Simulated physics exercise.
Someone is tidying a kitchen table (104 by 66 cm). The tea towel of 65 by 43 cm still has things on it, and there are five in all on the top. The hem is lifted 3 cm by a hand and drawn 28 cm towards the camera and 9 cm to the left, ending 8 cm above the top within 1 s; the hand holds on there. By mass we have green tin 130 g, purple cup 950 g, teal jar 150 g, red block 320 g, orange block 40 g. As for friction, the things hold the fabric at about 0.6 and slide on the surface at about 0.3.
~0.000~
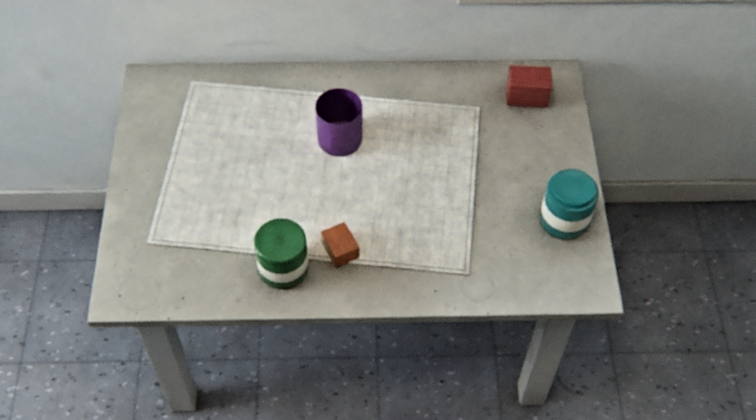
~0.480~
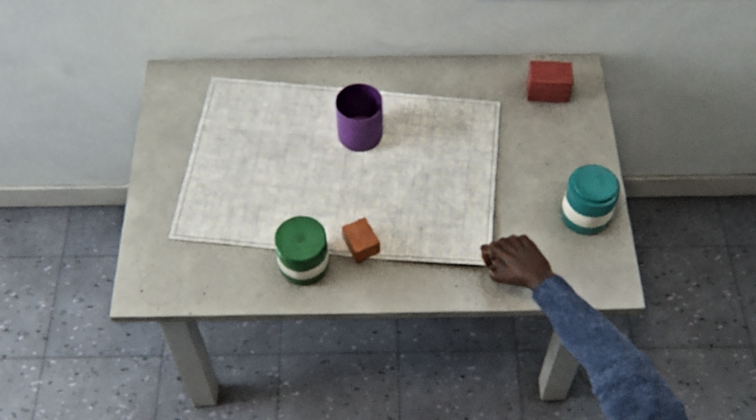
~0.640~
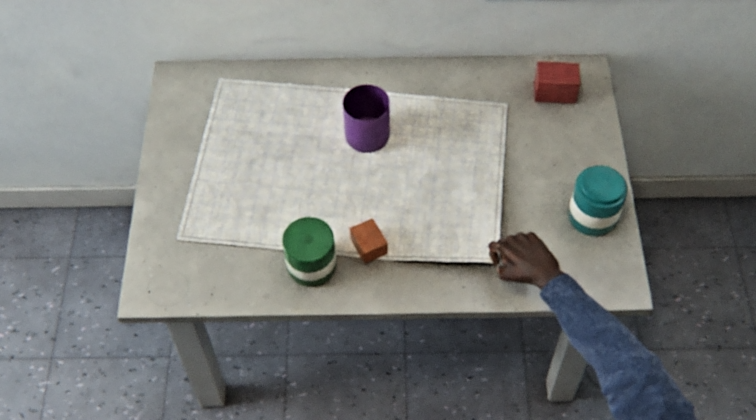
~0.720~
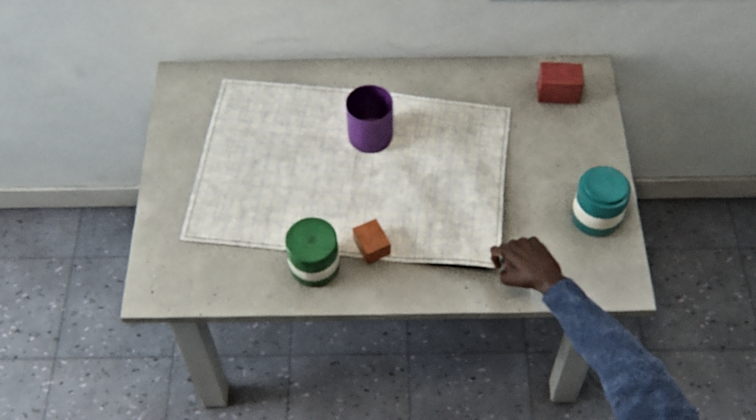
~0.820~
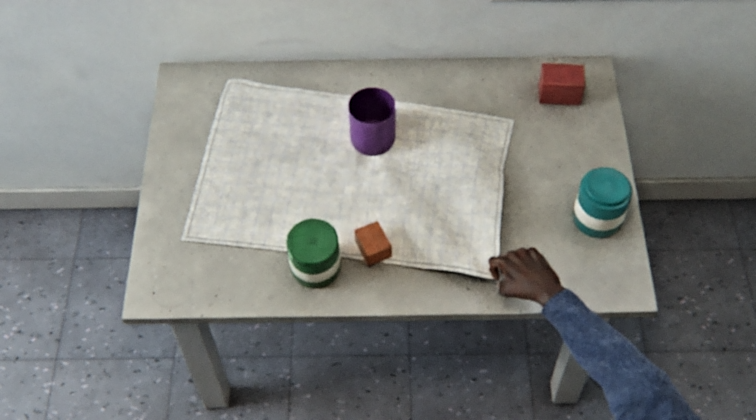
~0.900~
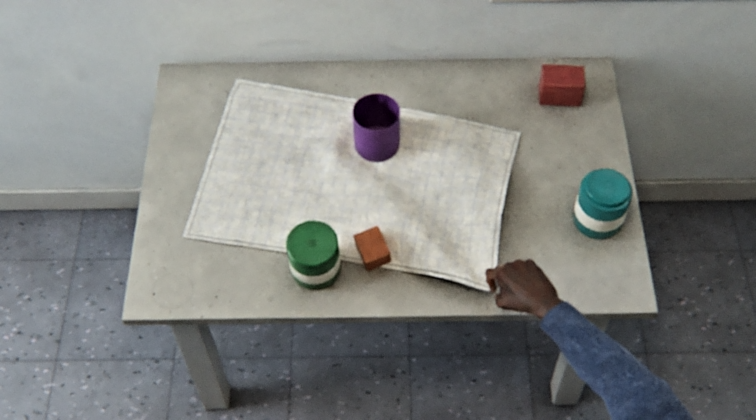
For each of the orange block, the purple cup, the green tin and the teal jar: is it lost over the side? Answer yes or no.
Answers: Orange block - yes; purple cup - no; green tin - yes; teal jar - no.
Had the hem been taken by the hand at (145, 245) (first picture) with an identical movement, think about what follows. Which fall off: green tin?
Result - green tin is gone from the top.
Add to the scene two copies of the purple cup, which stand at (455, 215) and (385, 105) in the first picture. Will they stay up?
In order: Comes off; holds on.
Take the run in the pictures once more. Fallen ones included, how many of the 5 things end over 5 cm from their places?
The total comes out at 3.
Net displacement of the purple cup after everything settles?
Net displacement - purple cup 25 cm.
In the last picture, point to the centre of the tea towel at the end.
(385, 248), roughly.
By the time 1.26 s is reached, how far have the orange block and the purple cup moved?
Orange block 10 cm, purple cup 15 cm.
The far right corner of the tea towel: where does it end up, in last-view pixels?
Around pixel (575, 259).
At 1.1 s, 100 % of the tea towel is still over the top; purple cup 9 cm off its start, orange block 7 cm off its start, green tin 4 cm off its start.
At 1.3 s, 95 % of the tea towel is still over the top; purple cup 16 cm off its start, orange block 12 cm off its start, green tin 7 cm off its start.
At 1.4 s, 85 % of the tea towel is still over the top; purple cup 22 cm off its start at (420, 184), orange block on its side, 19 cm off its start at (350, 329), green tin 11 cm off its start at (302, 288).
At 1.6 s, 80 % of the tea towel is still over the top; orange block over the edge, purple cup 26 cm off its start, green tin on its side, 17 cm off its start.
At 3.2 s, 80 % of the tea towel is still over the top; orange block over the edge, green tin over the edge, purple cup 26 cm off its start at (424, 197), teal jar 0 cm off its start at (608, 186).
